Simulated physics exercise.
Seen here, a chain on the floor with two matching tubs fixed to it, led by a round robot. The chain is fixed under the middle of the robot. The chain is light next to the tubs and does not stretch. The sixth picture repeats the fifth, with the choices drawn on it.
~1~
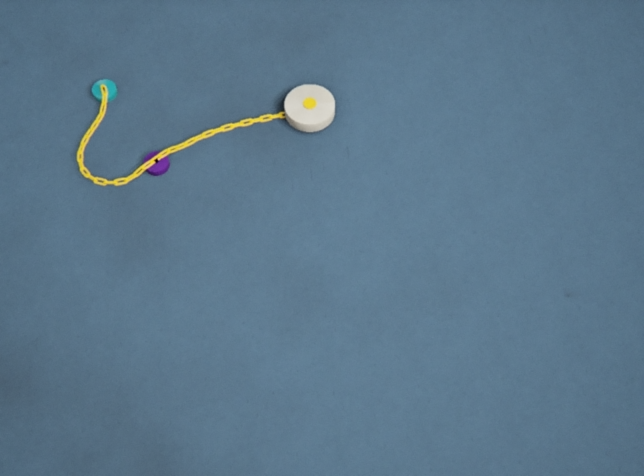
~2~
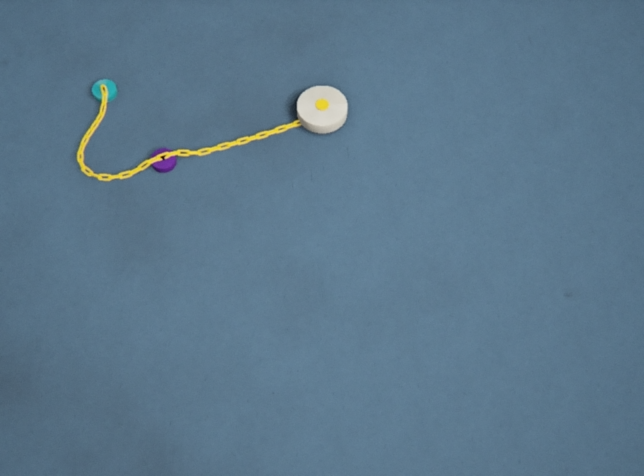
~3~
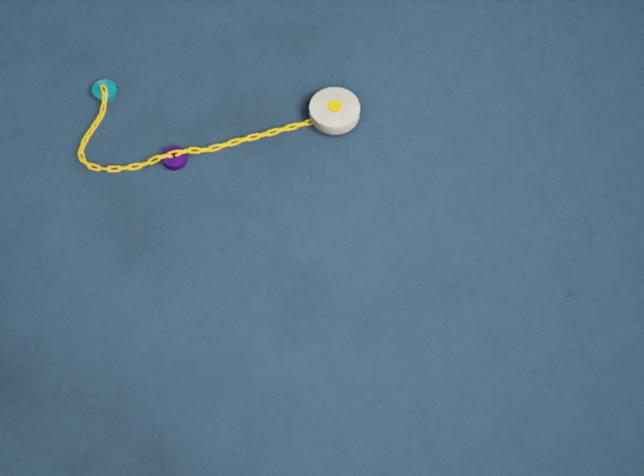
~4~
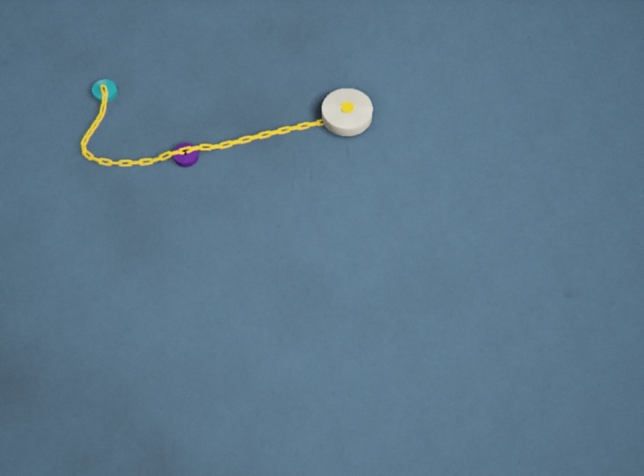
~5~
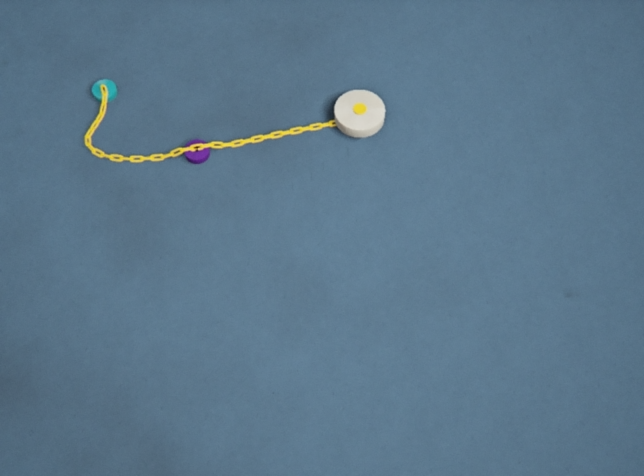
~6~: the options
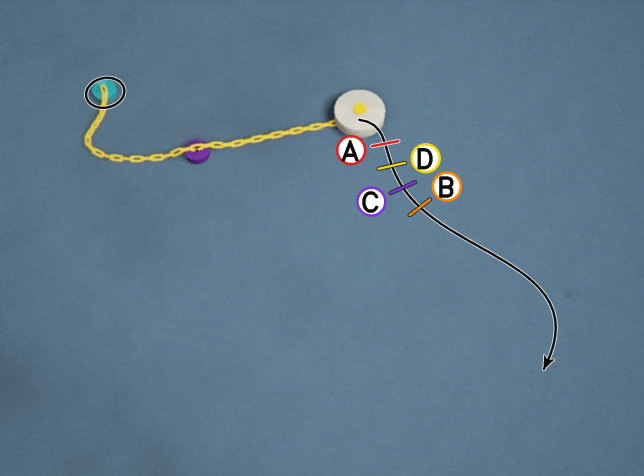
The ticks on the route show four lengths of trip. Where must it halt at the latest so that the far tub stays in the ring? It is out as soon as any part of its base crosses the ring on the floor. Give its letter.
Up to mark B.
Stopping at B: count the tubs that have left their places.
One.
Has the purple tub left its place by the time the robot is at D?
By then, yes.
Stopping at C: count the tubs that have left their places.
One.
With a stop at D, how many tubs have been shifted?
By then, one.
On the marked copy, A at (385, 144); B at (420, 207); C at (403, 188); D at (392, 166); the ring at (105, 93); the route from (359, 120) via (464, 238) to (544, 369).
Following B. Soon after the start, robot (386, 140); turquoise tub (104, 90); purple tub (219, 146).
Later, robot (399, 174); turquoise tub (104, 90); purple tub (233, 147).
In the end, robot (421, 202); turquoise tub (104, 90); purple tub (259, 154); the ringed tub at the far end is still in its ring.
As for the rest, A is safe but short; C is safe but short; D is safe but short.
